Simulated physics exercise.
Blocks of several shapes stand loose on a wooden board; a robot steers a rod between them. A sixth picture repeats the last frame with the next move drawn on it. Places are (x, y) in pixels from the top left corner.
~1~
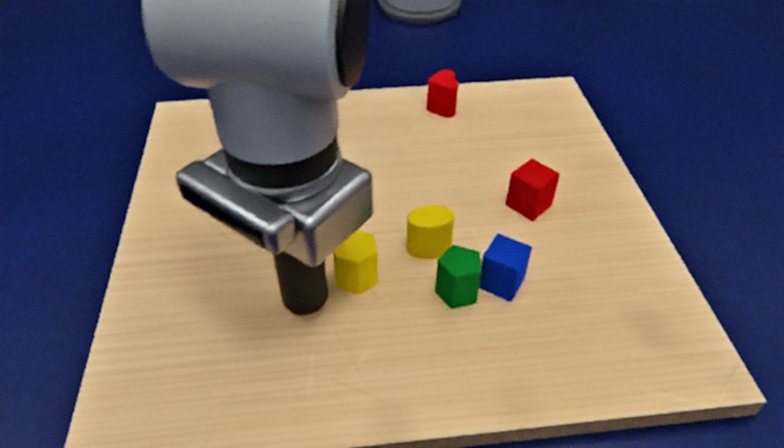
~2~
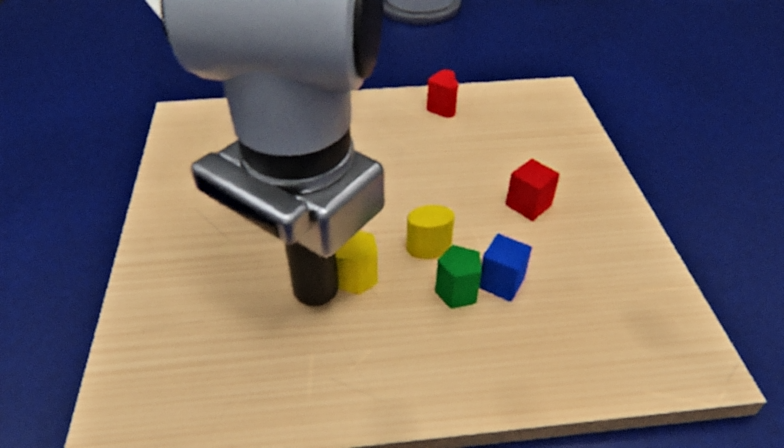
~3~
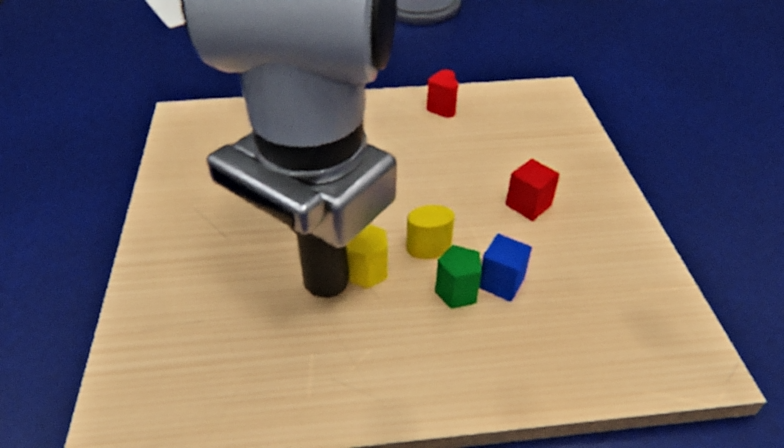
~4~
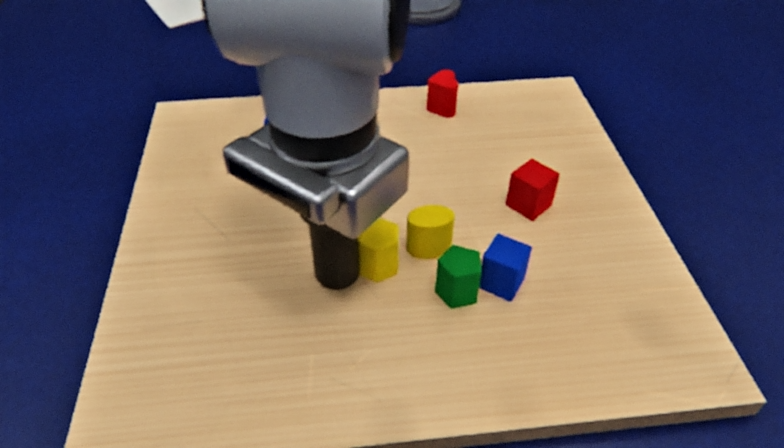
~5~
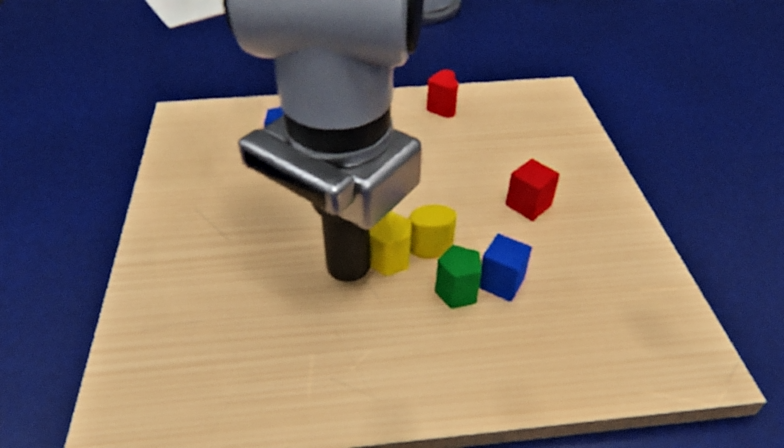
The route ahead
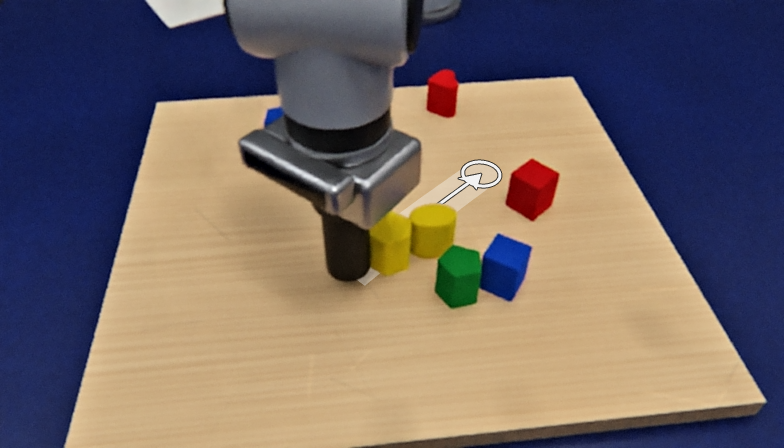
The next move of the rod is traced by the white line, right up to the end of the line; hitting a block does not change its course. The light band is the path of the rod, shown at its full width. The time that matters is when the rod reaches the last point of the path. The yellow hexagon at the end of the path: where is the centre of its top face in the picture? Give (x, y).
Close to (467, 198).
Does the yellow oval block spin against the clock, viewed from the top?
Yes
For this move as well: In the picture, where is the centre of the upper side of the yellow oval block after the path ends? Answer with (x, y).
My estimate: (501, 214).
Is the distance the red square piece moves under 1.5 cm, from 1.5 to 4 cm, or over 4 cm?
My estimate: Under 1.5 cm.
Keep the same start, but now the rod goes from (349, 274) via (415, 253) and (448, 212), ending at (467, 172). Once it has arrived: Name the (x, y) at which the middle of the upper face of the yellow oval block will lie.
The centre of its top will be at (488, 188).
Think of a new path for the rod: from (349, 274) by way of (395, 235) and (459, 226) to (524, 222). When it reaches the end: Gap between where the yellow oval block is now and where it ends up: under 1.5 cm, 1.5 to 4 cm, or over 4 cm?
It ends farther than 4 cm from its spot.
The drawn path runs from (349, 274) directly to (481, 174).
What follows on the original path. One third of the way, rod at (399, 227); yellow hexagon at (441, 206), turned 65° clockwise; yellow oval block at (484, 209).
Two thirds of the way, rod at (442, 194); yellow hexagon at (467, 198); yellow oval block at (501, 214), turned 30° anticlockwise.
At the end, rod at (482, 165); yellow hexagon at (467, 198), turned 135° clockwise; yellow oval block at (501, 214), turned 30° anticlockwise; red square piece not moved.
